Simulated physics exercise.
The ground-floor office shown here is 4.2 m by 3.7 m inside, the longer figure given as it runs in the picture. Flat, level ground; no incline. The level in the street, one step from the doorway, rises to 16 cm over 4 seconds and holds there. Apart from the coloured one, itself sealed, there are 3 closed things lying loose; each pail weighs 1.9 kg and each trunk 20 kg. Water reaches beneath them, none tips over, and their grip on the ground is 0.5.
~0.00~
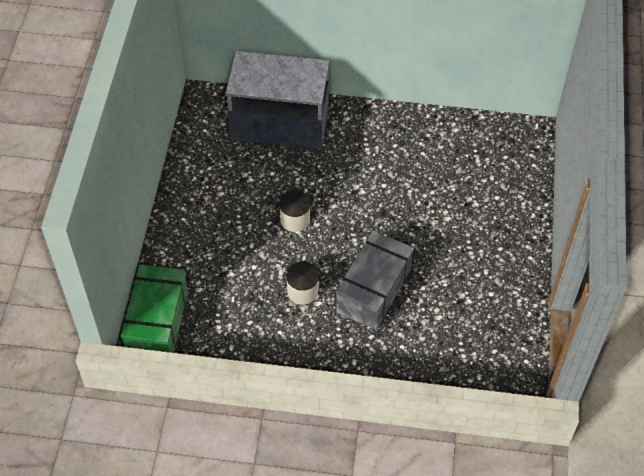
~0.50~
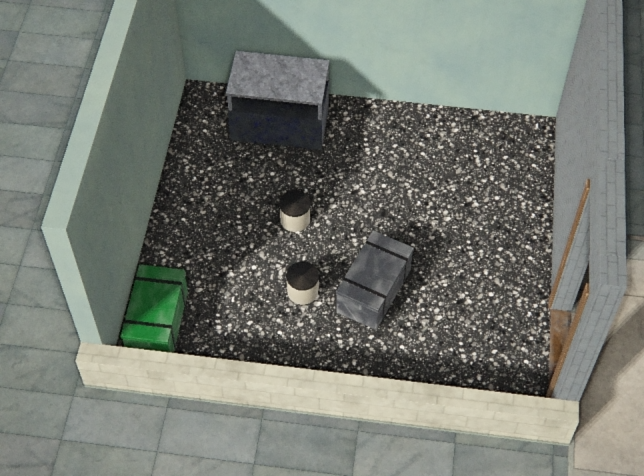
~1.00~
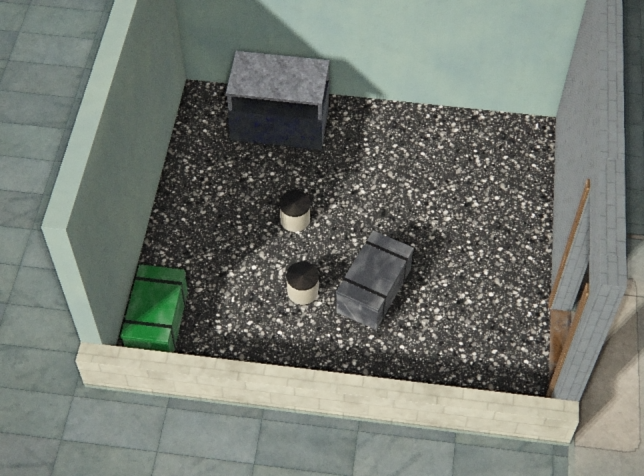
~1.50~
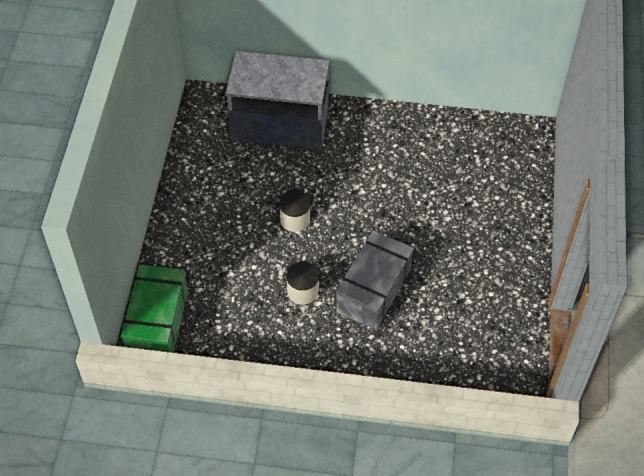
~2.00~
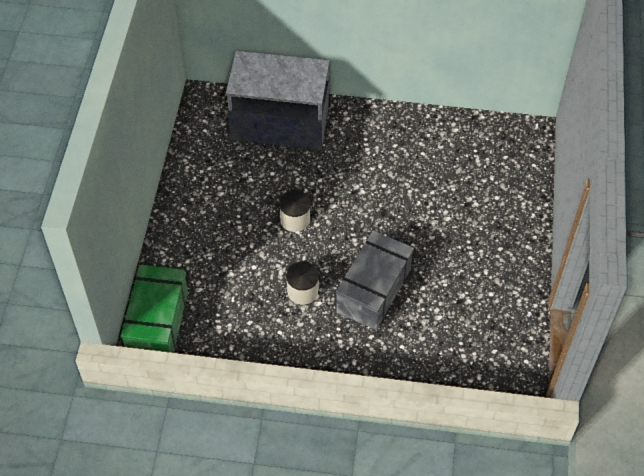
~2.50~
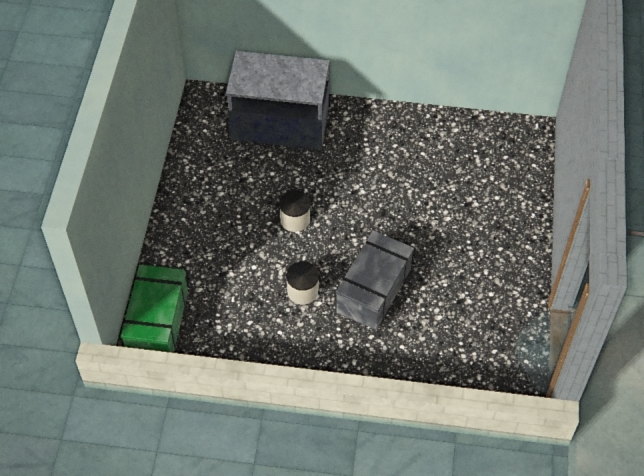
Water crept over the paving outside, turning it bluish, and a small patch finally showed just inside the doorway on the right, while the green trunk, the grey boxes and two drums stayed still.
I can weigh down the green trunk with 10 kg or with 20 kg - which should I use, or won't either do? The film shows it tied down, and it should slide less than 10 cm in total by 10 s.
Go with neither; both fall short.
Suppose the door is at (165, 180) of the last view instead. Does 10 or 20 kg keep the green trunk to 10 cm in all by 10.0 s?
In that setup the first mass works.
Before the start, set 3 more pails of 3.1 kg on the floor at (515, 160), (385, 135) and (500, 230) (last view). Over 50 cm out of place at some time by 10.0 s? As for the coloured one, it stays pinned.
In turn: Within it, within it, within it.
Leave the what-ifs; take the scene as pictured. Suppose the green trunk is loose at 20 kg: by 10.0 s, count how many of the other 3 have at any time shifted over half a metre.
Answer: 0.
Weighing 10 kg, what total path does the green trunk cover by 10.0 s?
Some 200 cm in all.
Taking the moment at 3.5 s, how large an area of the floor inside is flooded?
Some 1.5 m2 of it.
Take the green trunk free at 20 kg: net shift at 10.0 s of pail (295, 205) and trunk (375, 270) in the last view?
They've ended up 0 cm and 30 cm away, in that order.
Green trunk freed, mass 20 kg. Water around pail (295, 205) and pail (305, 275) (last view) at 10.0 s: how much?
Around 2 cm and 2 cm.
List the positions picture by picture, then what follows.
In the first picture, the green trunk at (153, 302) rests on the ground; water covers 0.0 m2; 0 of 4 have shifted.
In the second picture, the green trunk at (153, 302), on the bottom; water covers 0.0 m2; 0 of 4 have shifted.
In the third picture, the green trunk at (153, 302), on the bottom; 0.0 m2 under water; 0 of 4 have shifted.
In the fourth picture, the green trunk at (153, 302) rests on the ground; 0.0 m2 under water; 0 of 4 have shifted.
In the fifth picture, the green trunk at (153, 302) rests on the ground; water covers 0.0 m2; 0 of 4 have shifted.
In the sixth picture, the green trunk at (153, 302), on the bottom; 0.2 m2 under water; 0 of 4 have shifted.
After 3.5 s the green trunk would be 0 cm from its start with 10 kg and 0 cm from its start with 20 kg; 0 cm of water round it then.
After 4.5 s the green trunk would be 0 cm from its start with 10 kg and 0 cm from its start with 20 kg; 0 cm of water round it then.
After 7.0 s the green trunk would be 13 cm from its start with 10 kg and 9 cm from its start with 20 kg; 5 cm of water round it then.
After 10.0 s the green trunk would be 197 cm from its start with 10 kg and 34 cm from its start with 20 kg; 7 cm of water round it then.
